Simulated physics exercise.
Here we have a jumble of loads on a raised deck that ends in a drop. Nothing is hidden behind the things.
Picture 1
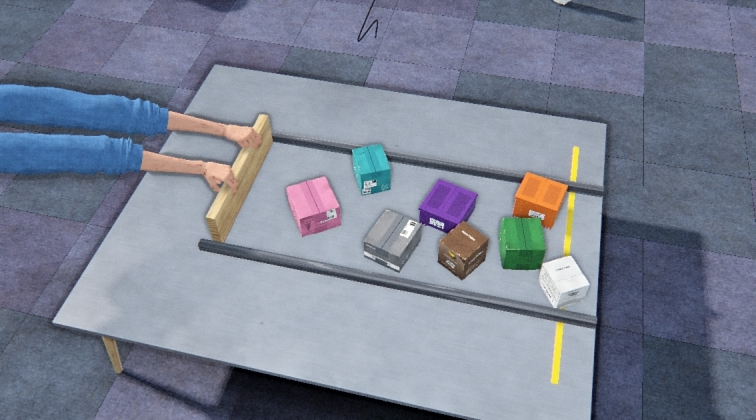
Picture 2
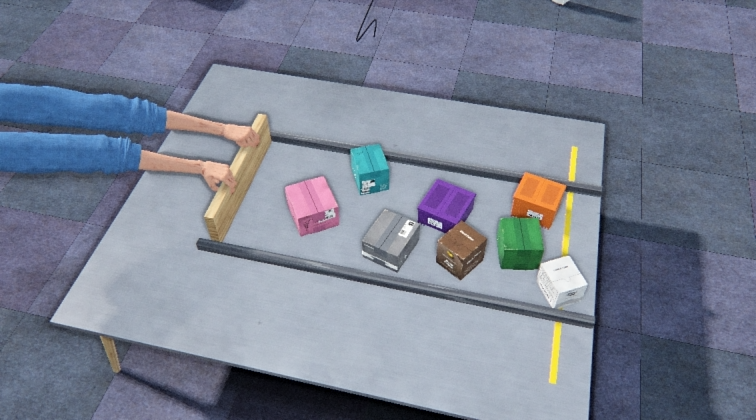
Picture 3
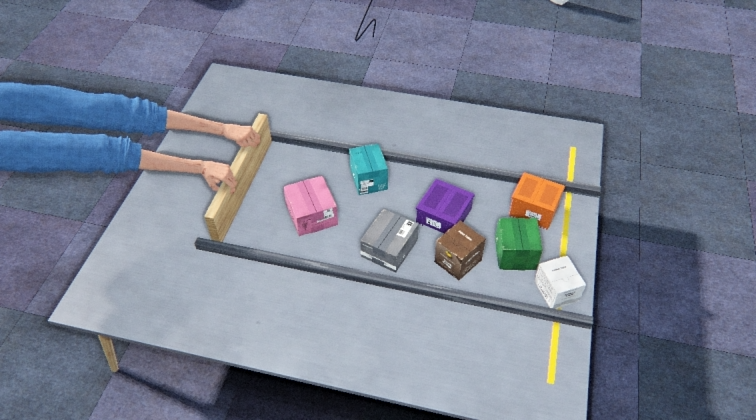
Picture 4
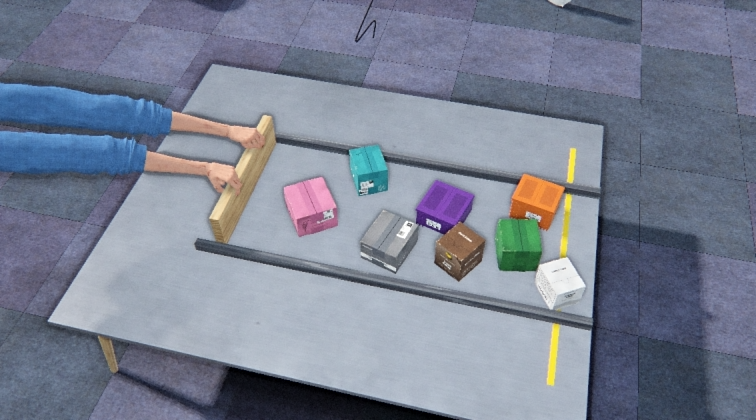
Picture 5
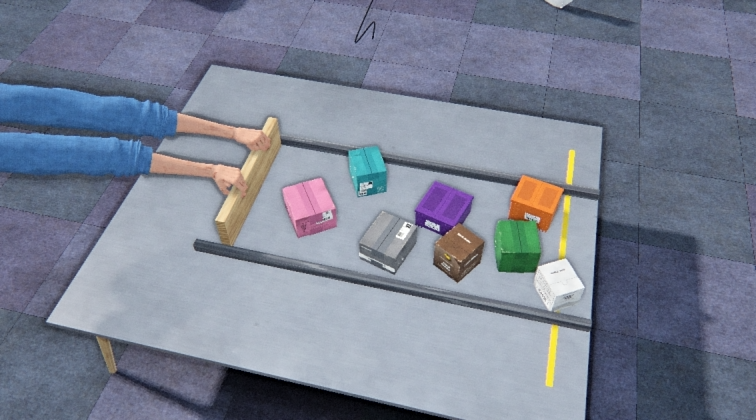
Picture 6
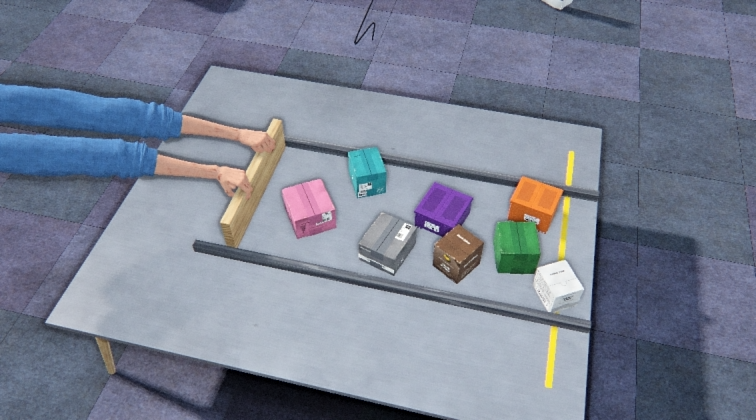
The video shows two hands holding a wooden plank at the left of a grey table, with eight coloured boxes between two dark rails. The hands slide the plank slightly right toward the boxes, which stay essentially still.
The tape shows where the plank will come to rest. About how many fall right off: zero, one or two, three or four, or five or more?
Here the number that fall off is five or more.
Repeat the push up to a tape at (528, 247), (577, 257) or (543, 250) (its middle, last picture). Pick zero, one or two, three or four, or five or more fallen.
For each place: 3 or 4; 5 or more; at least five.
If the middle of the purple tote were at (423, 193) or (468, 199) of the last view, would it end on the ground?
In turn it falls; falls.
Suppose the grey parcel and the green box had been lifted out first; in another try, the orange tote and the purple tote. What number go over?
Fallen: 4, and 4 in the other try.
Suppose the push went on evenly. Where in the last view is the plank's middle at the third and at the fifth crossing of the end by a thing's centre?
About (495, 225), then (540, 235).
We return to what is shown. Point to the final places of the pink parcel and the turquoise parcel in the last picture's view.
The pink parcel stops around (584, 276); the turquoise parcel around (584, 215).
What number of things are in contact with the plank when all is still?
It touches 2.
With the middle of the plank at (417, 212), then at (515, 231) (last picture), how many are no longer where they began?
At the one place 6, at the other 8.
Soon after, none off yet; white box at rest near (558, 287); orange tote at rest near (535, 205); green box at rest near (516, 248).
After that, none off yet; white box displaced about its own width near (584, 296); orange tote displaced a little near (540, 203); green box displaced about its own width near (580, 245).
In the end, the number that fall off is five or more; gone, grey parcel, purple tote, brown box, green box, orange tote and white box.
